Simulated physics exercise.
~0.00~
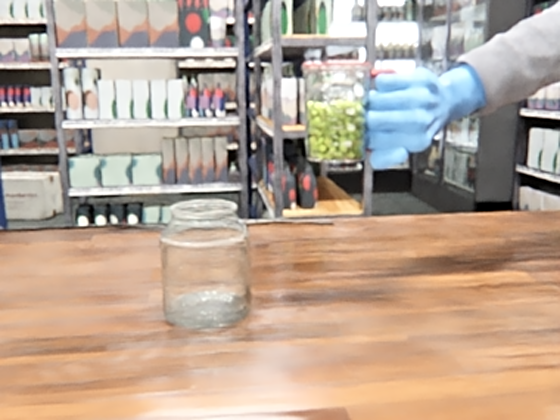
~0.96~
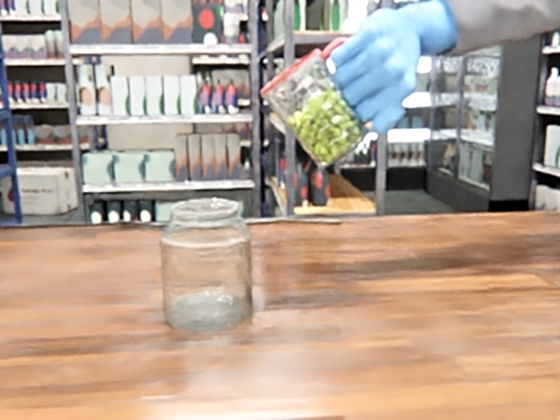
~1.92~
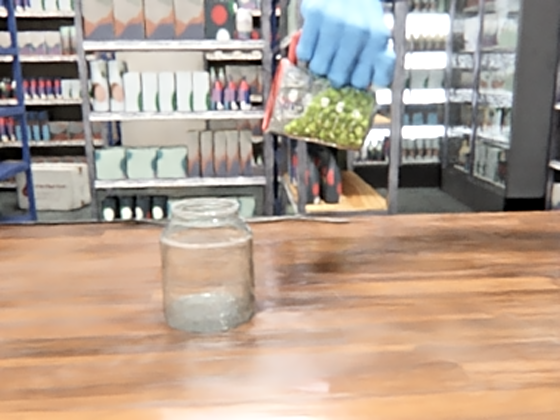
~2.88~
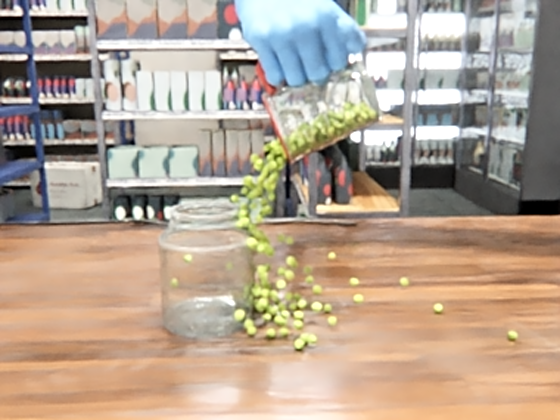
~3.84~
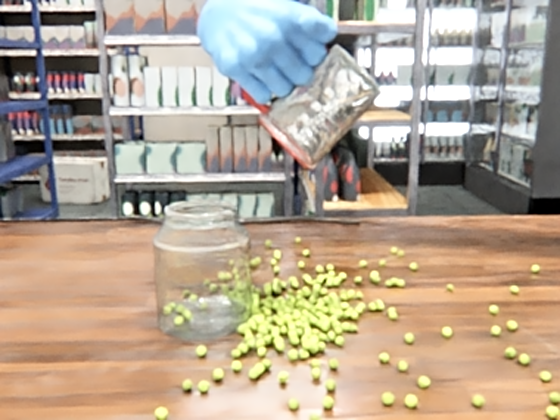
A blue-gloved hand in a grey sleeve holds a clear, red-edged container of green peas above the right side of a wooden counter, seen from the front with stocked shop shelves behind. An empty glass jar stands open on the counter, left of centre. The hand moves left and tips the container further and further toward the jar. Peas pour from its lower edge, but the stream falls just right of the jar, and they bounce and roll across the wood. Finally the container is empty, most peas lie heaped and scattered beside the jar, and hardly any are inside it.
